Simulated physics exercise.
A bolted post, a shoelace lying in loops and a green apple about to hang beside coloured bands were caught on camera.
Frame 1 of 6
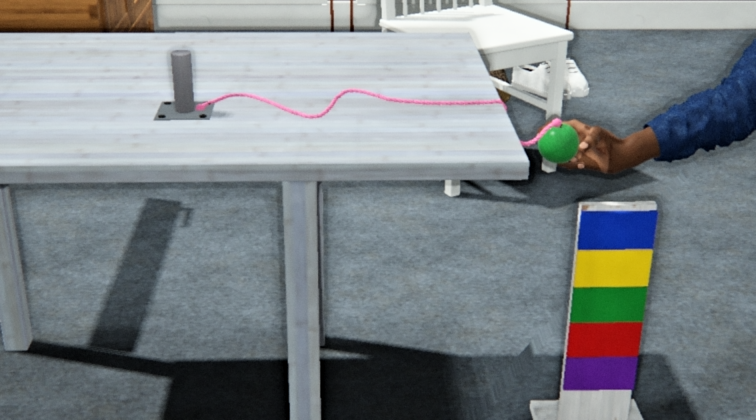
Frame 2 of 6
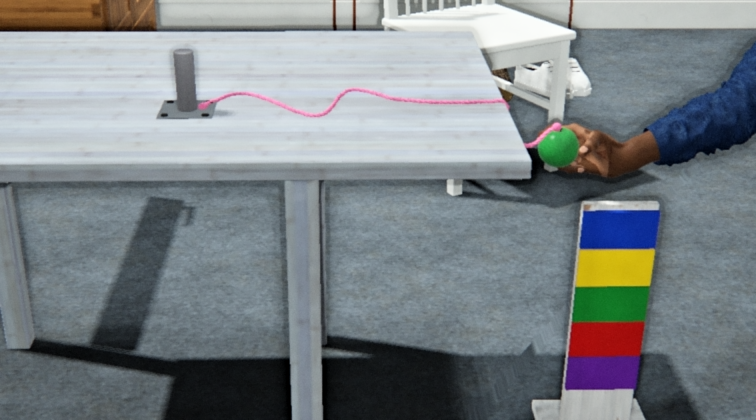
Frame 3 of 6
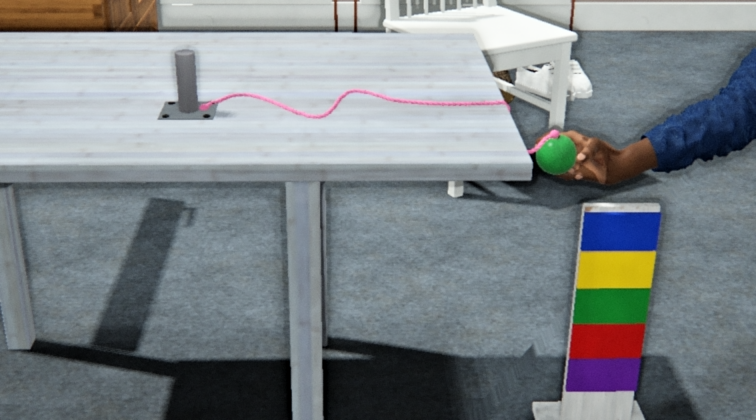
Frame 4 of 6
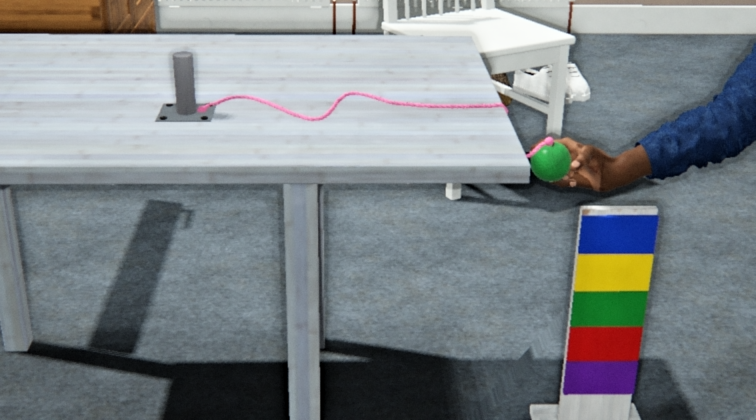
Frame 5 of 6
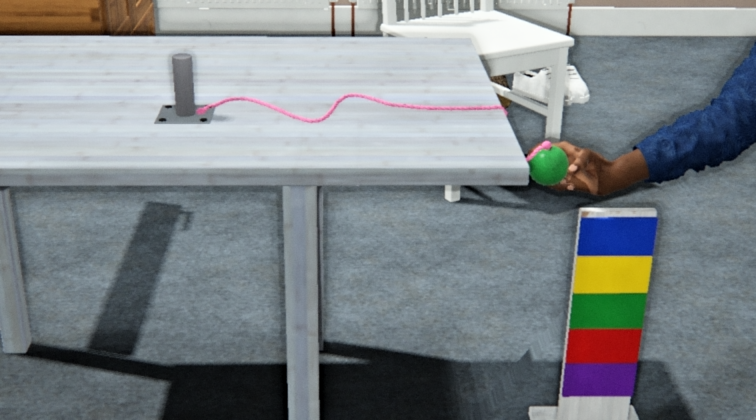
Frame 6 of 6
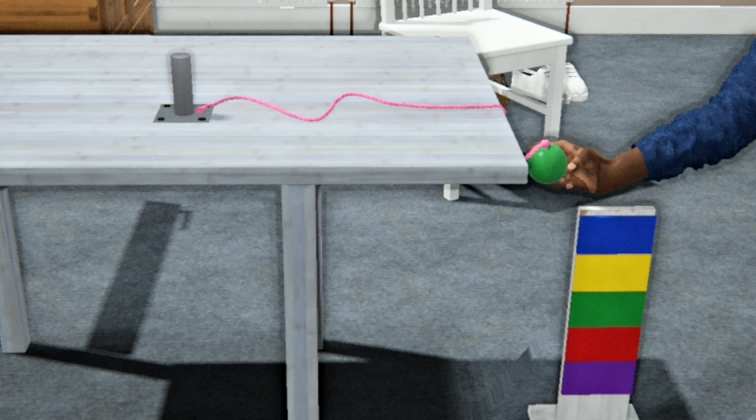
A hand holding a green ball on a pink cord at a table's edge, shifting slightly down and left beside coloured bands.
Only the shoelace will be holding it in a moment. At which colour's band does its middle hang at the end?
The green band.
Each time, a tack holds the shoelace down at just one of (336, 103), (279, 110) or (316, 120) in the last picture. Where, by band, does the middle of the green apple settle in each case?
Results, in sequence: Blue / yellow / yellow.
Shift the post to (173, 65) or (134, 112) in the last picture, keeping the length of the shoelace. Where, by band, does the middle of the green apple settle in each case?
First try: Yellow; second try: Yellow.
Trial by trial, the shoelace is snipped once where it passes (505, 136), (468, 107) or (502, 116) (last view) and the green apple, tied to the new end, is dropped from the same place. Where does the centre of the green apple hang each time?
I'd put it around (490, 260) for the first cut, (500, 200) for the second and (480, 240) for the third.
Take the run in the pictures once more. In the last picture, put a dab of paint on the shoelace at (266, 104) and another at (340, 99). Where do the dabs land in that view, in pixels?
First one: (296, 110); second one: (437, 107).
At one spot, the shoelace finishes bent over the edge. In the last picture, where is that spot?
That spot is near (388, 103).
Early on, apple near (514, 290); level with yellow.
Midway, apple near (461, 310); level with green.
Near the end, apple near (493, 315); level with green.
Finally, apple near (500, 314); level with green. Its middle rests at the green band.
